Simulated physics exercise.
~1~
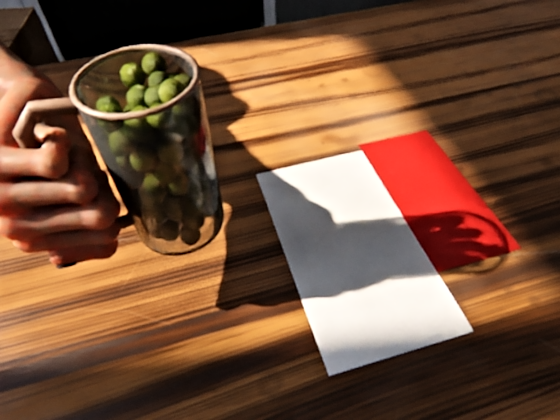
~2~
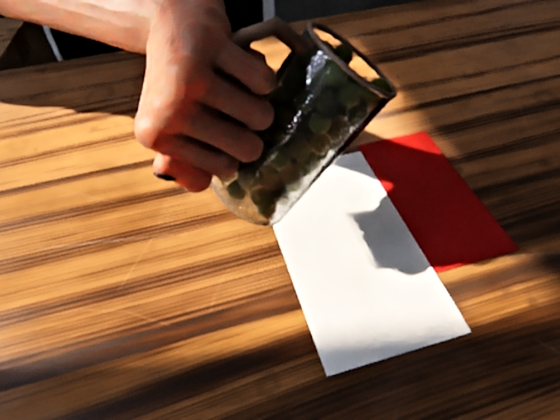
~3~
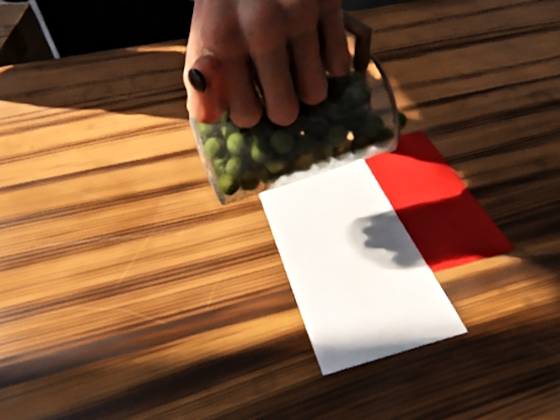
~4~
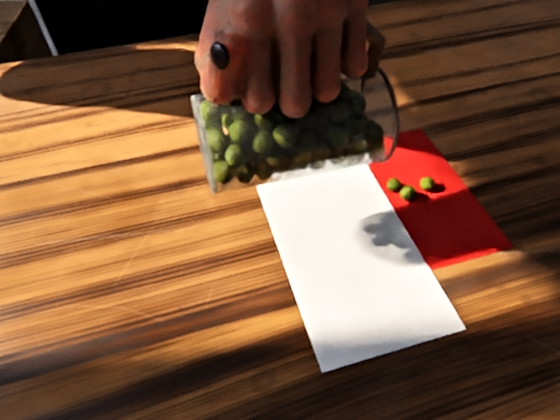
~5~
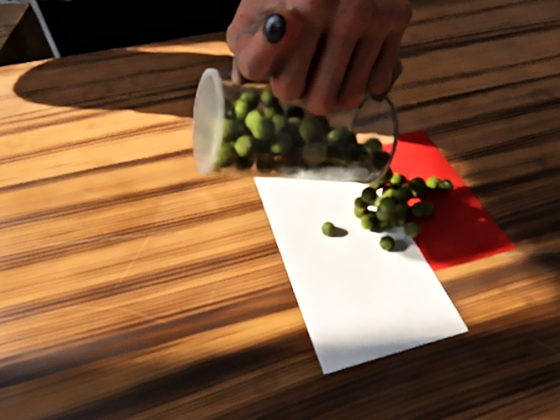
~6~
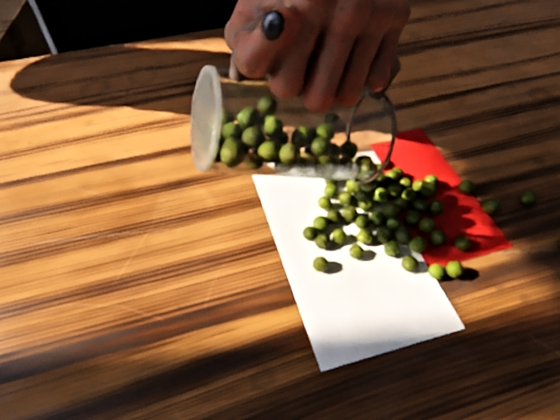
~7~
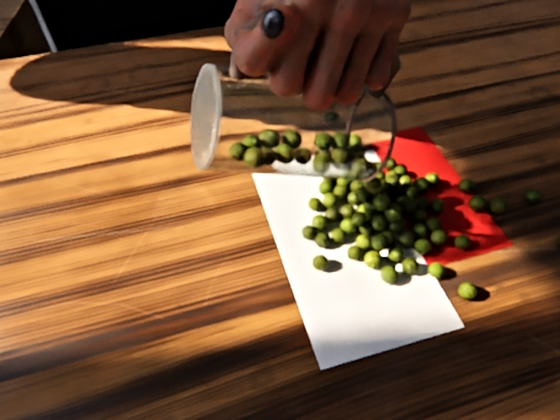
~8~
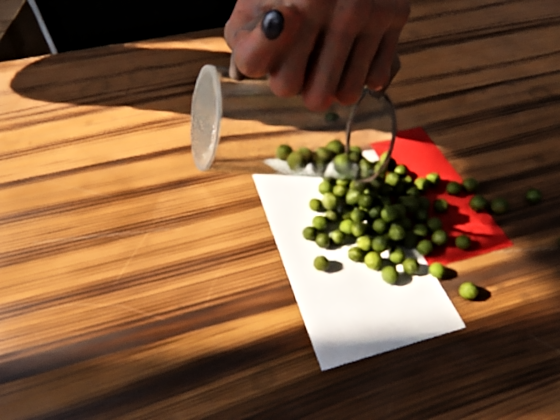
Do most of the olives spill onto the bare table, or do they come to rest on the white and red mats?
Most of the olives come to rest on the mats, with the larger share on the white one and a good number on the red one. Only a few end up on the bare wood.
